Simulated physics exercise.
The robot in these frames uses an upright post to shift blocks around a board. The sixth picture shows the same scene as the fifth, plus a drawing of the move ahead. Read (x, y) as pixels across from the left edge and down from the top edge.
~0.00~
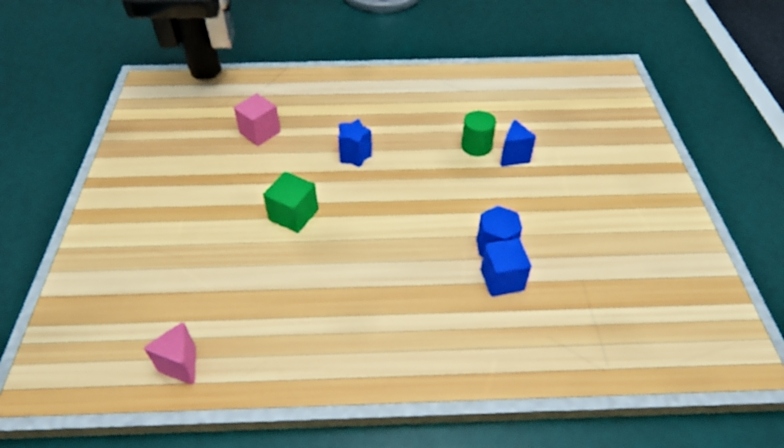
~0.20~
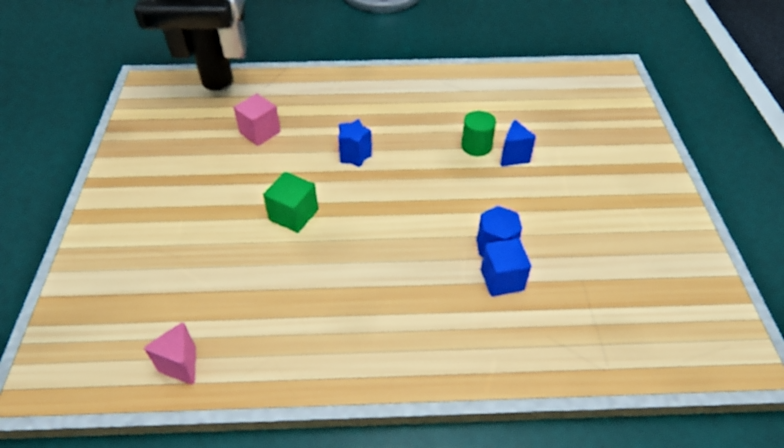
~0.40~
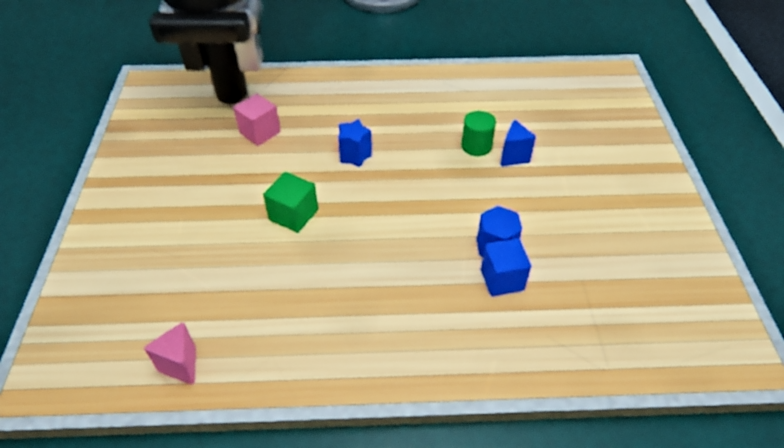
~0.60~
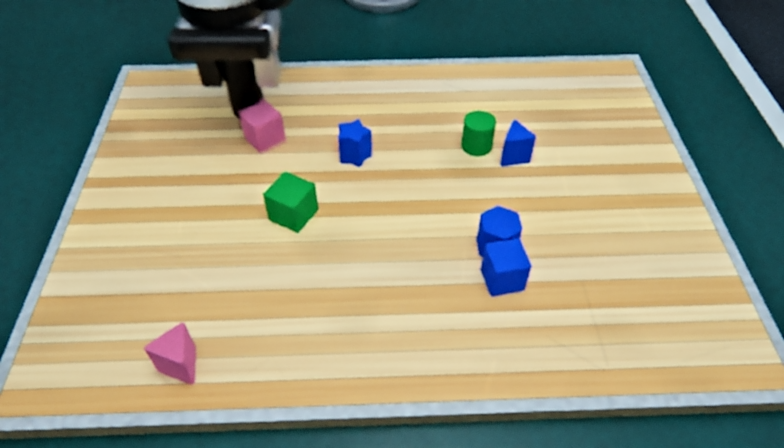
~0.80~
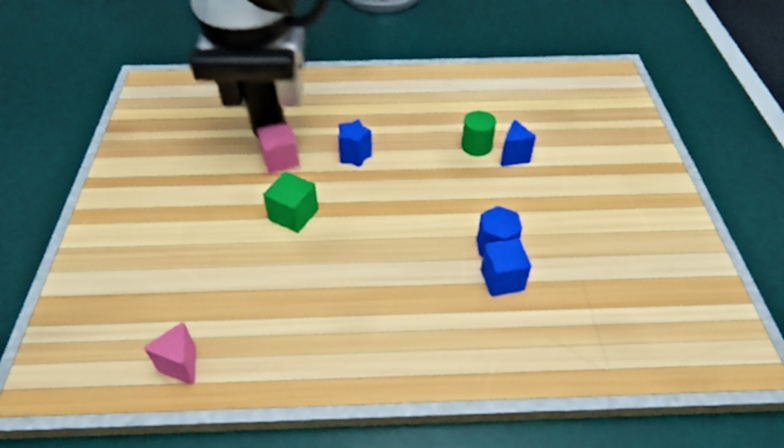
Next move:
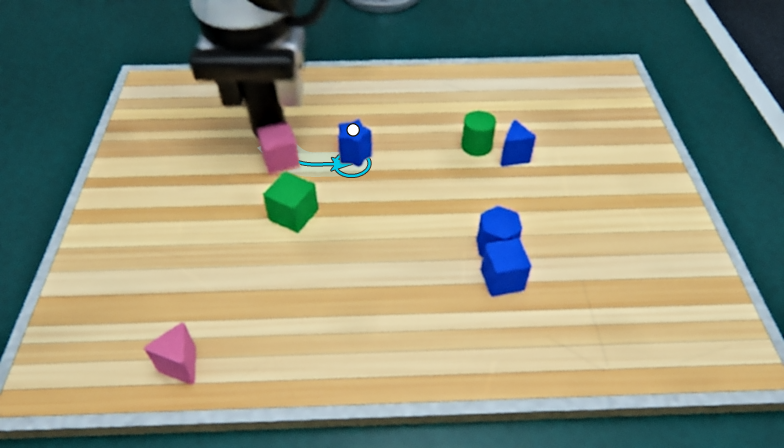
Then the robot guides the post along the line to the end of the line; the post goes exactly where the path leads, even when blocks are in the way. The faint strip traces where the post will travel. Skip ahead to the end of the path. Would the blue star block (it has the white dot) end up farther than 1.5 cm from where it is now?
Yes.
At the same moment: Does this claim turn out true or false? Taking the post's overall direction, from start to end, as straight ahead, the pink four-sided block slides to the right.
The claim holds.
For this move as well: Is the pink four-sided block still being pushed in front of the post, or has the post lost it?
It is no longer ahead.
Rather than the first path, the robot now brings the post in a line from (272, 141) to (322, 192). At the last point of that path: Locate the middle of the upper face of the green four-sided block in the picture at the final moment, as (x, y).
I expect it at (286, 220).
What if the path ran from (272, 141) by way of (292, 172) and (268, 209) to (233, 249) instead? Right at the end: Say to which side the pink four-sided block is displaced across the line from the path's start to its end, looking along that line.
It shifts to the left.
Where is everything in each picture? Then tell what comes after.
In the first frame, post tip (206, 71); block tops, pink four-sided block (255, 106); green four-sided block (289, 189); blue star block (353, 130).
In the second frame, post (218, 82); blocks unchanged.
In the third frame, post (232, 94); blocks unchanged.
In the fourth frame, post (249, 110); pink four-sided block (260, 113).
In the fifth frame, post (269, 129); pink four-sided block (276, 135); green four-sided block (289, 189); blue star block (353, 130).
Path on the board, from (272, 141) through (289, 158) and (319, 164) to (352, 164); the dot is on the blue star block.
On the path given first. One third of the way, post (288, 146); pink four-sided block (291, 155), turned 15° clockwise.
Two thirds of the way, post (318, 153); pink four-sided block (299, 164), turned 40° clockwise; green four-sided block (289, 191).
At the end, post (352, 152); pink four-sided block (299, 164), turned 40° clockwise; green four-sided block (289, 191); blue star block (374, 124), turned 40° anticlockwise.
